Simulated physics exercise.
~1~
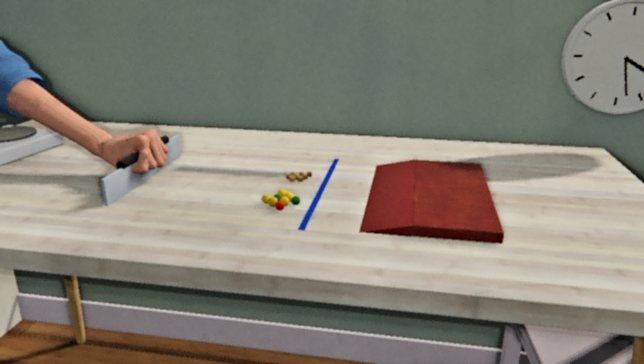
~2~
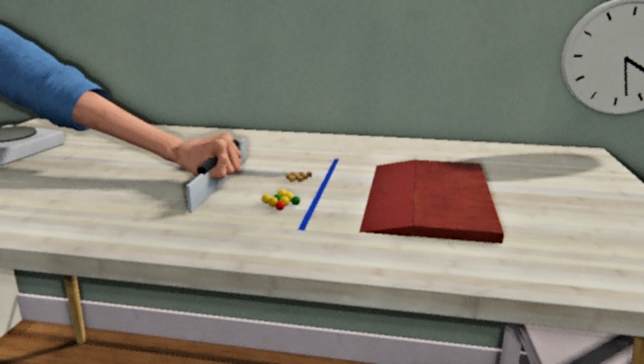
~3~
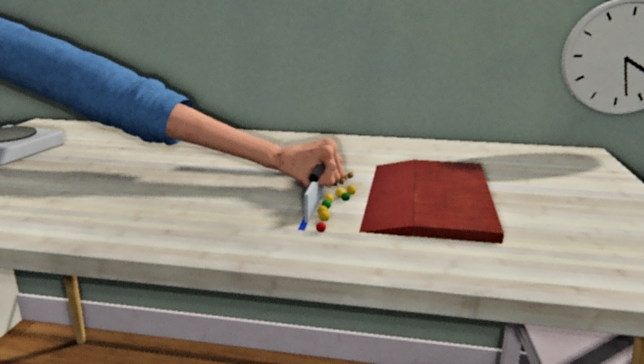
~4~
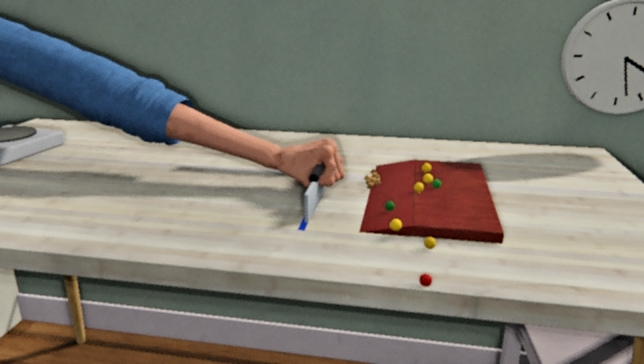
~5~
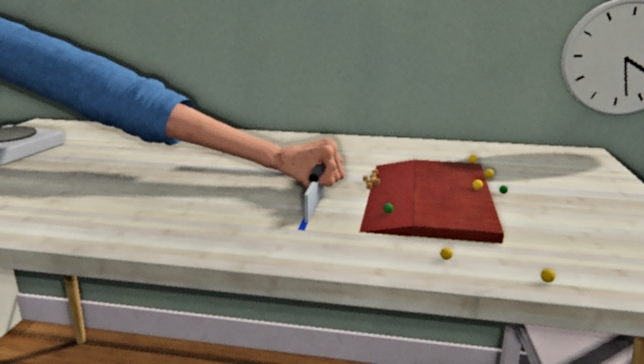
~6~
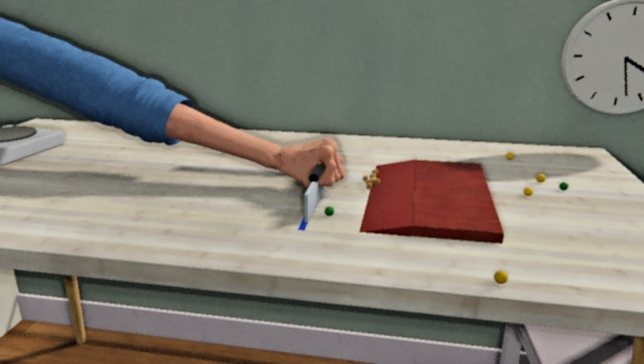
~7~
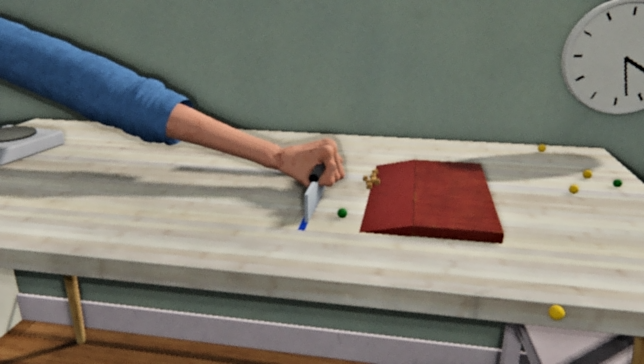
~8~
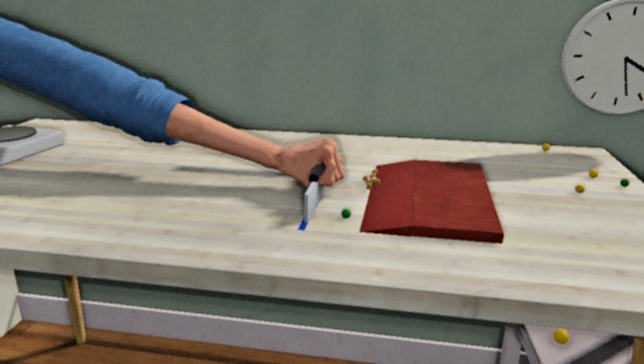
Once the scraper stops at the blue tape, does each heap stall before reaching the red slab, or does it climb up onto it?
The nearer heap of colourful balls gets up onto the slab, at least in part. The farther heap of small tan pieces never reaches the top of it.
